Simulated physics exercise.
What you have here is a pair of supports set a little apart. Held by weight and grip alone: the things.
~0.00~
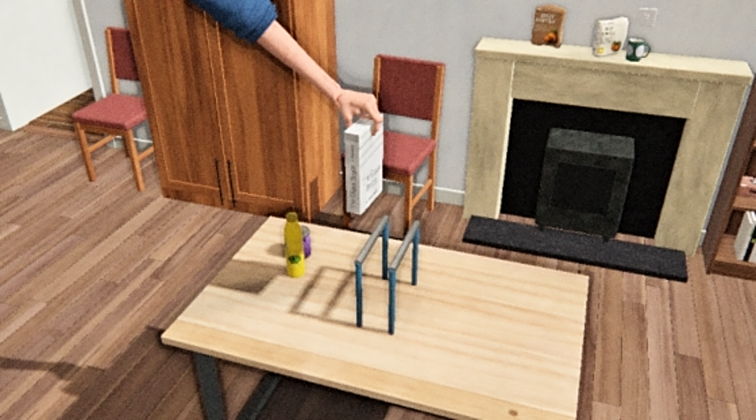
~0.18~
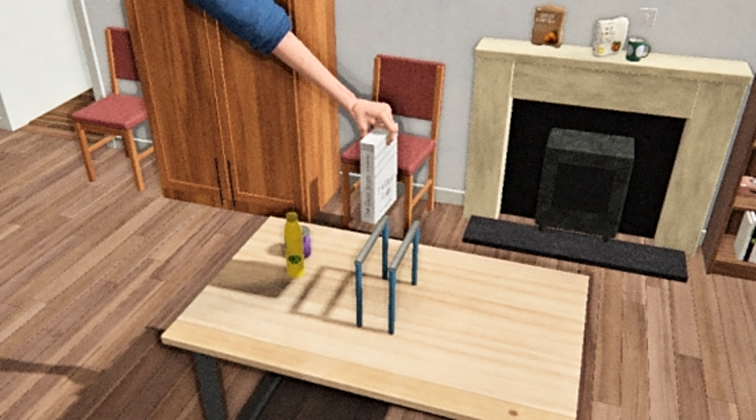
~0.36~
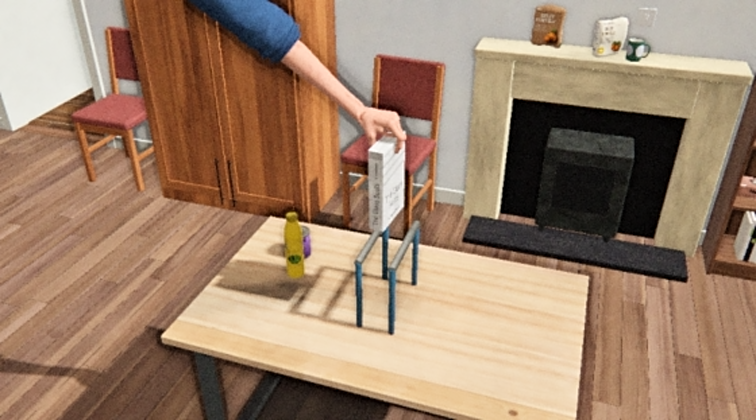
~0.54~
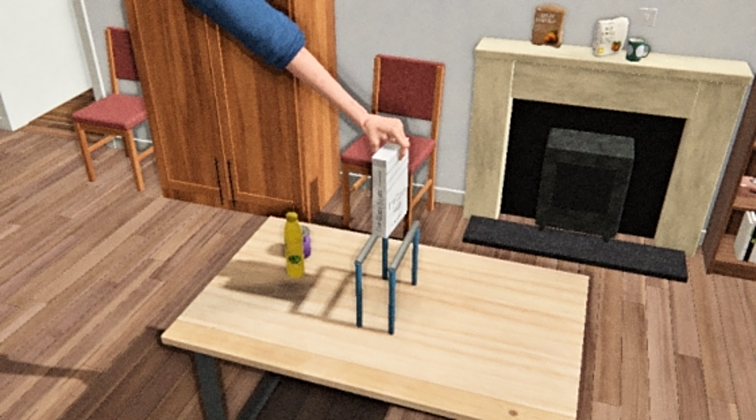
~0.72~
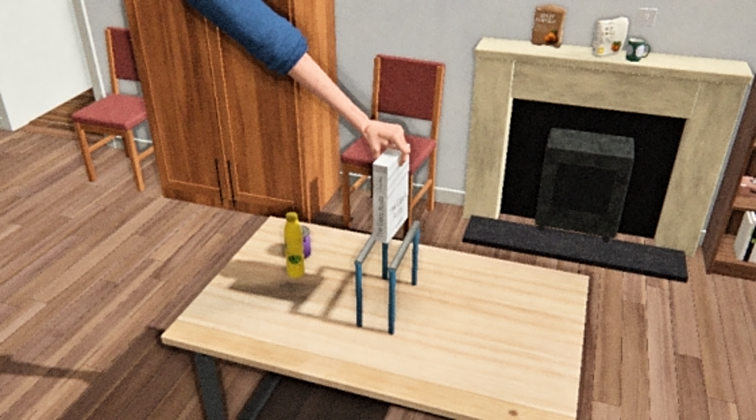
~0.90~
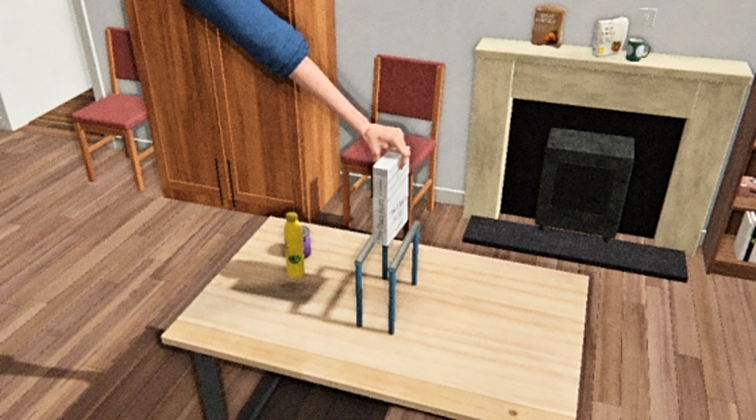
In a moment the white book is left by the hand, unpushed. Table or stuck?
My guess is it will clear the gap.
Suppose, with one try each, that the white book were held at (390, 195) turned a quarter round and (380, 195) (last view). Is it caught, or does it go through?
On try one it gets jammed, and on try two it slips past.
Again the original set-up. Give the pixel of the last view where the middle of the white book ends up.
It ends up near (390, 274).
After 1.20 s, white book slid about its own width near (391, 252).
After 1.30 s, white book slid well along near (390, 268).
At rest (2.4 s), moved from the start, white book; the other 2 in place. Seen from the same camera at the end, white book near (390, 274). The book drops through.
